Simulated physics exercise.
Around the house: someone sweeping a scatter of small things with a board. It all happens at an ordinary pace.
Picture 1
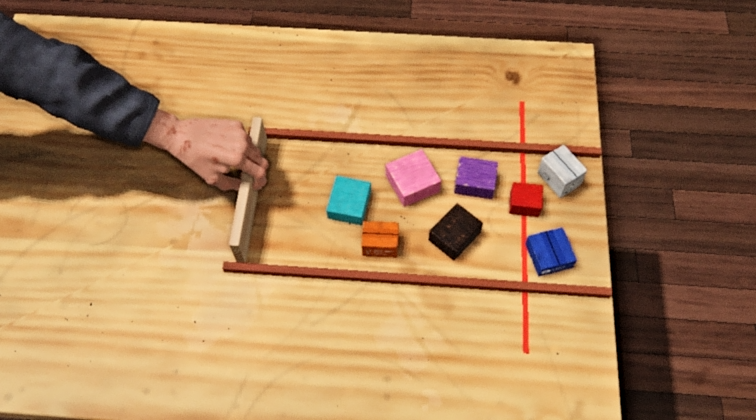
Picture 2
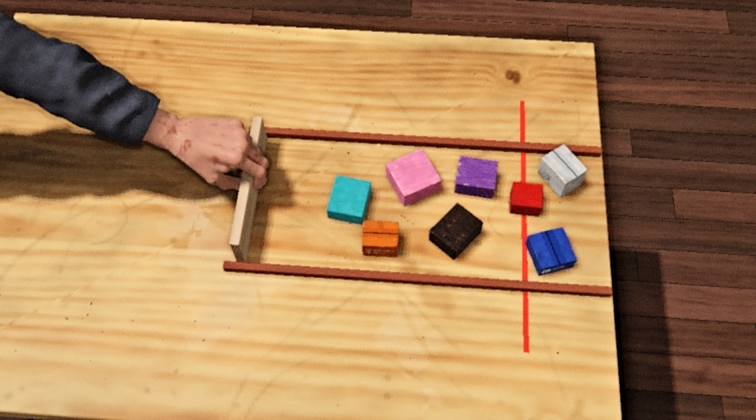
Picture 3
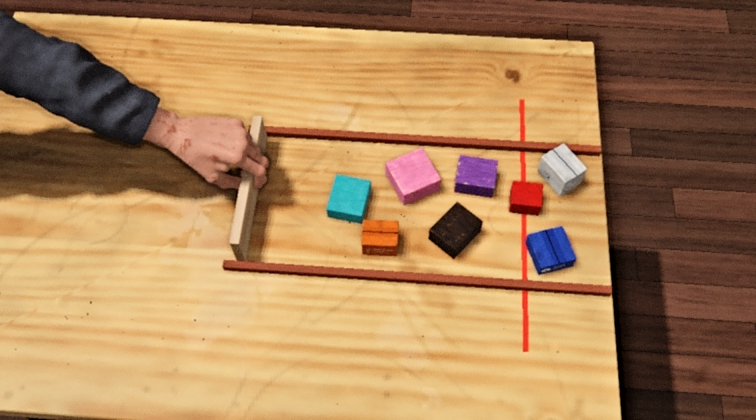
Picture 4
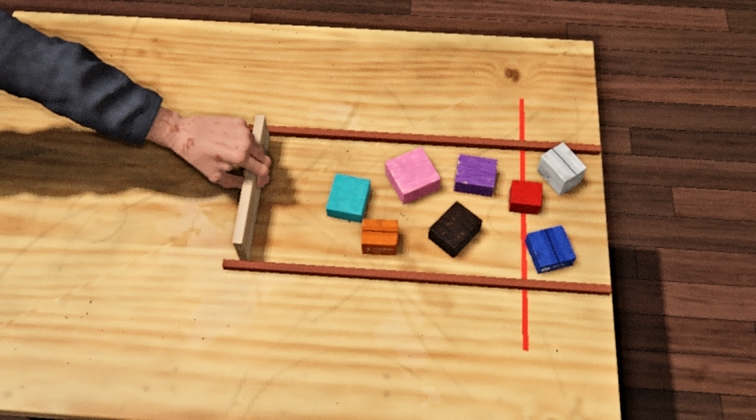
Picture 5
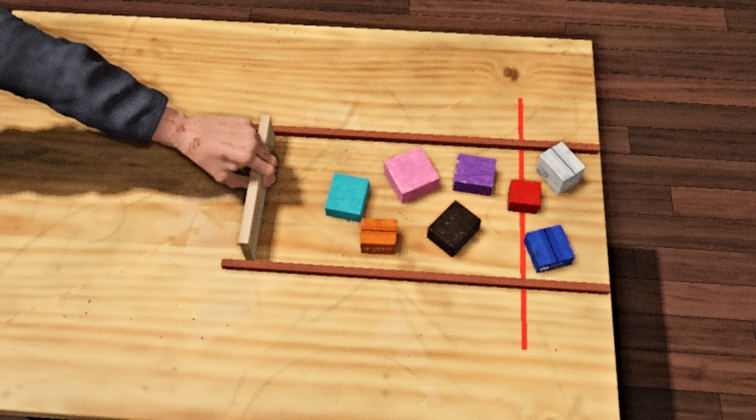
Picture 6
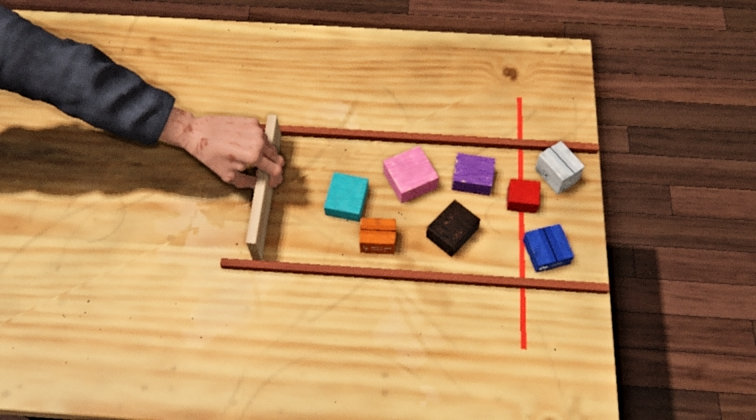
A hand held a small wooden board upright on a table and slid it slightly to the right between two rails, while the colorful blocks scattered ahead of it stayed where they were.
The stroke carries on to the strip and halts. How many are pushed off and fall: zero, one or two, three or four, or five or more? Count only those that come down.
Here the number that fall off is one or two.
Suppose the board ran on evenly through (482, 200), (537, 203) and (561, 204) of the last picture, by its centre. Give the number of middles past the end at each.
Past the end: 0, 2 and 5.
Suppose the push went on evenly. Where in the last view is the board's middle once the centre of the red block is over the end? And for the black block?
Its middle is around (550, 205) and around (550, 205).
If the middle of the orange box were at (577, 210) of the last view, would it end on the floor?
The orange box drops off.
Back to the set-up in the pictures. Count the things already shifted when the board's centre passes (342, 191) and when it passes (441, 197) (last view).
At the one place 1, at the other 6.
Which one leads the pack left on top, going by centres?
That is the purple block.
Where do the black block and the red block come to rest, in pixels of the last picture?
The black block stops around (578, 232); the red block around (579, 199).
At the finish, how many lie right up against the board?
The number is 3.
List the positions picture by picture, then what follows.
The first picture shows white box (562, 172); blue box (551, 252); red block (526, 200); board (249, 189); tape (524, 216).
The second picture shows blue box (551, 251); pink block (413, 177).
The third picture shows red block (526, 198); orange box (380, 238).
The fourth picture shows white box (561, 169); board (252, 186).
The fifth picture shows blue box (549, 249); purple block (474, 175).
The sixth picture shows white box (559, 168); blue box (548, 248); red block (523, 196); board (265, 186); tape (521, 212).
Soon after, none off yet; white box at rest near (559, 168); blue box at rest near (548, 248); red block at rest near (523, 196).
After that, none off yet; white box at rest near (559, 168); blue box at rest near (548, 248); red block displaced a little near (538, 201).
In the end, the number that fall off is one or two; gone, blue box and white box.
